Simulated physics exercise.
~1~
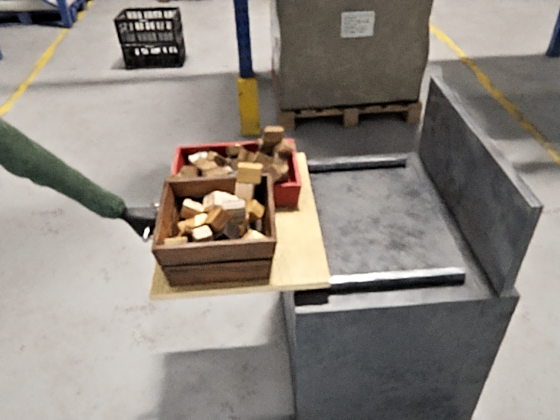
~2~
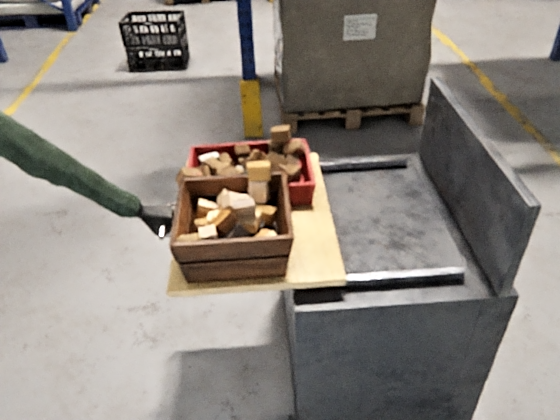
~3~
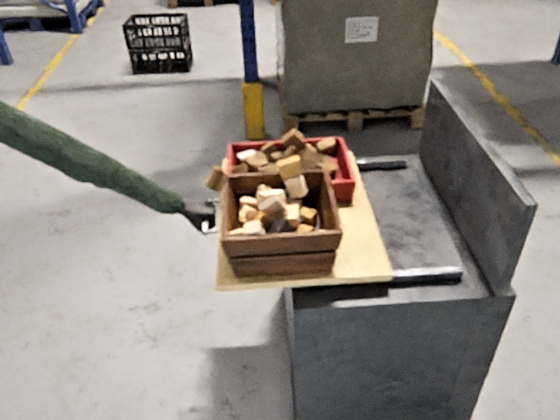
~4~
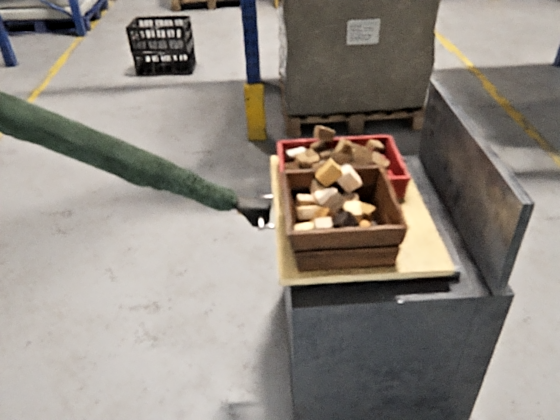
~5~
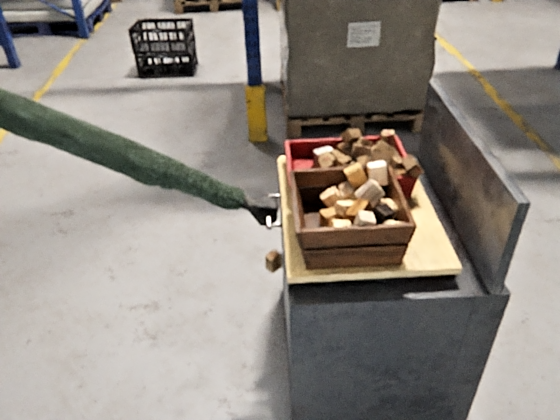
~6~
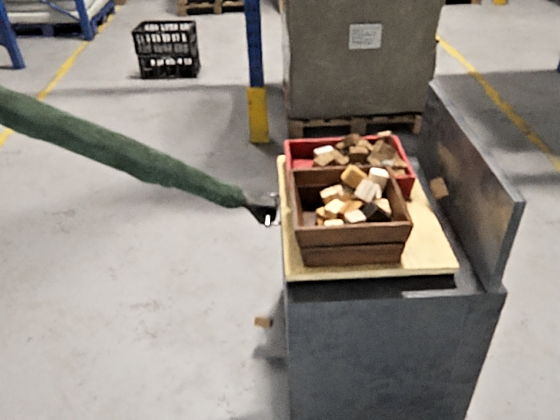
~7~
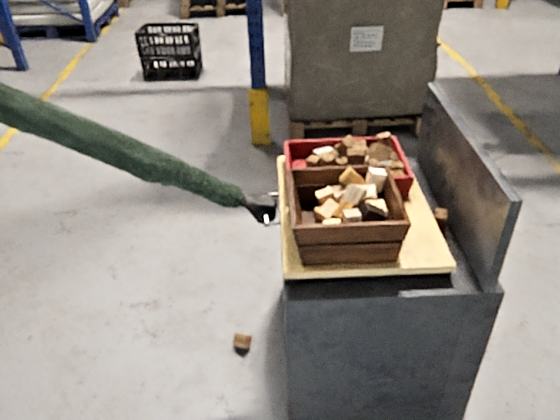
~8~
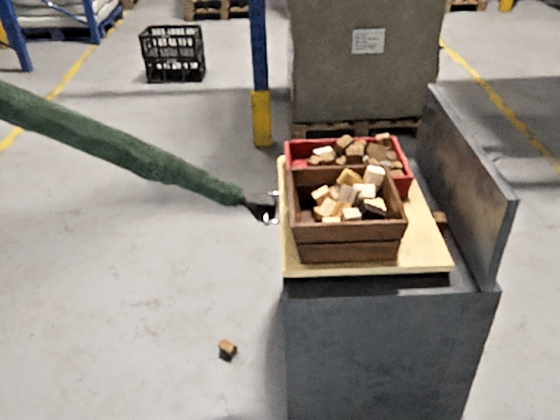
In a warehouse, a green arm pushes a shelf of block-filled boxes inward, spilling two pieces.
